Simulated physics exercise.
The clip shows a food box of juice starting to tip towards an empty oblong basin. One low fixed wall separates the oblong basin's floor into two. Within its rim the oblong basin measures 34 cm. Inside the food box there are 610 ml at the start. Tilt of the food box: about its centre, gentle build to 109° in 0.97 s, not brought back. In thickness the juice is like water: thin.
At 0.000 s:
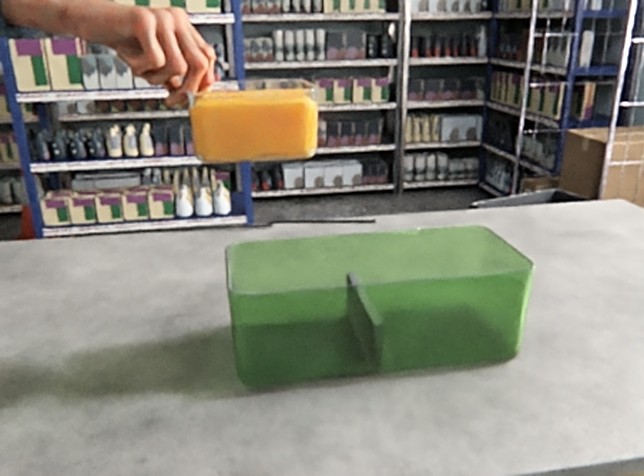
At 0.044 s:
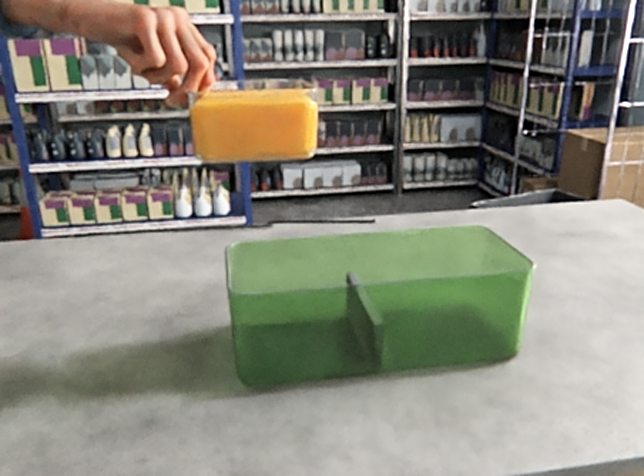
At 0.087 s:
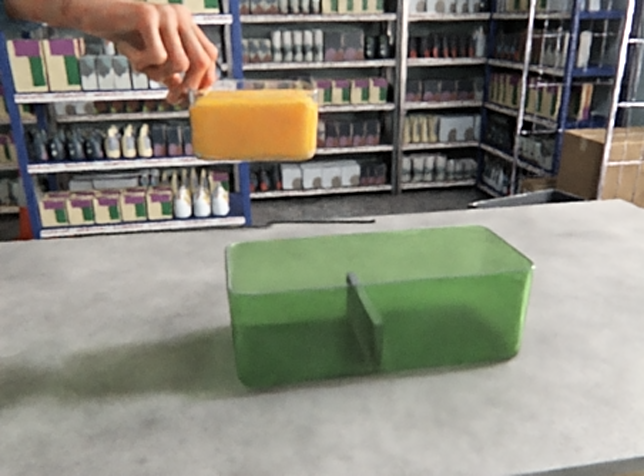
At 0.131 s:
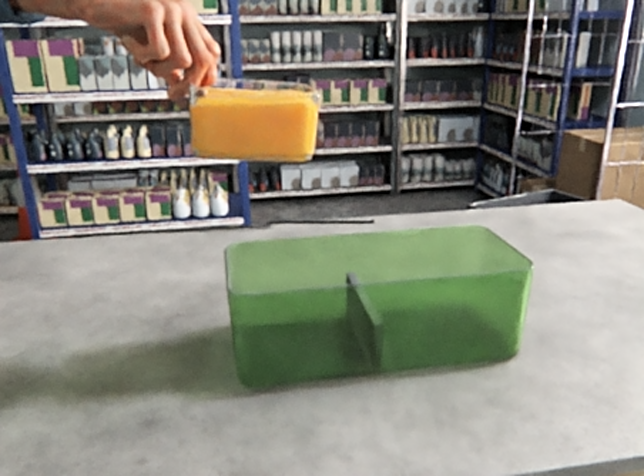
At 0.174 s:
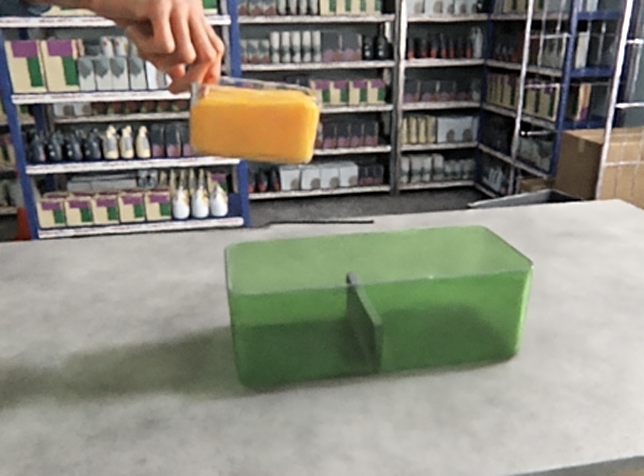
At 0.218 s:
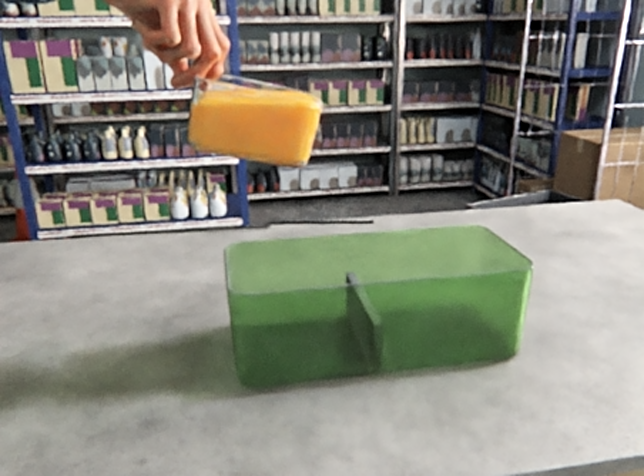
At first, a hand at the upper left holds a clear food box of orange juice level above a grey table, where an empty green oblong basin with a dividing wall sits. The hand then slowly tilts the box, its right side dipping slightly, while the basin stays still.
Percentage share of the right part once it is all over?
67 per cent.
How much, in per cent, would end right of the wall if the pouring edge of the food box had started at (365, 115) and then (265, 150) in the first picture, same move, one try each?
The first try gives around 95 percent, the second around 0 percent.
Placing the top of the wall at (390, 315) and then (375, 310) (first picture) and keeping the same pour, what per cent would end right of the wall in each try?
The first gives near 40 per cent and the second near 60 per cent.
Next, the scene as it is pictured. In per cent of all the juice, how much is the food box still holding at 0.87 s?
Around 6 in a hundred.
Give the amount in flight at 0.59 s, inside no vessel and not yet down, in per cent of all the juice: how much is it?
My guess is roughly 42 %.
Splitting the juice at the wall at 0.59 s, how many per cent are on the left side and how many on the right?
Left roughly 3, right roughly 12.
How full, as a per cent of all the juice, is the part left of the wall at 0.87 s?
Roughly 18 in a hundred.
Then, 0.59 s in, the tilt is 73° and 42 per cent is still to pour, 3 is left of the wall and 12 right of it.
Then, 0.87 s in, the tilt is 106° and 6 per cent is still to pour, 18 is left of the wall and 67 right of it.
Then, 1.16 s in, the tilt is 109° and 0 per cent is still to pour, 31 is left of the wall and 67 right of it.
Then, 1.47 s in, the tilt is 109° and 0 per cent is still to pour, 32 is left of the wall and 67 right of it.
Finally, 32 per cent lies left of the wall, 67 right of it and 1 outside.
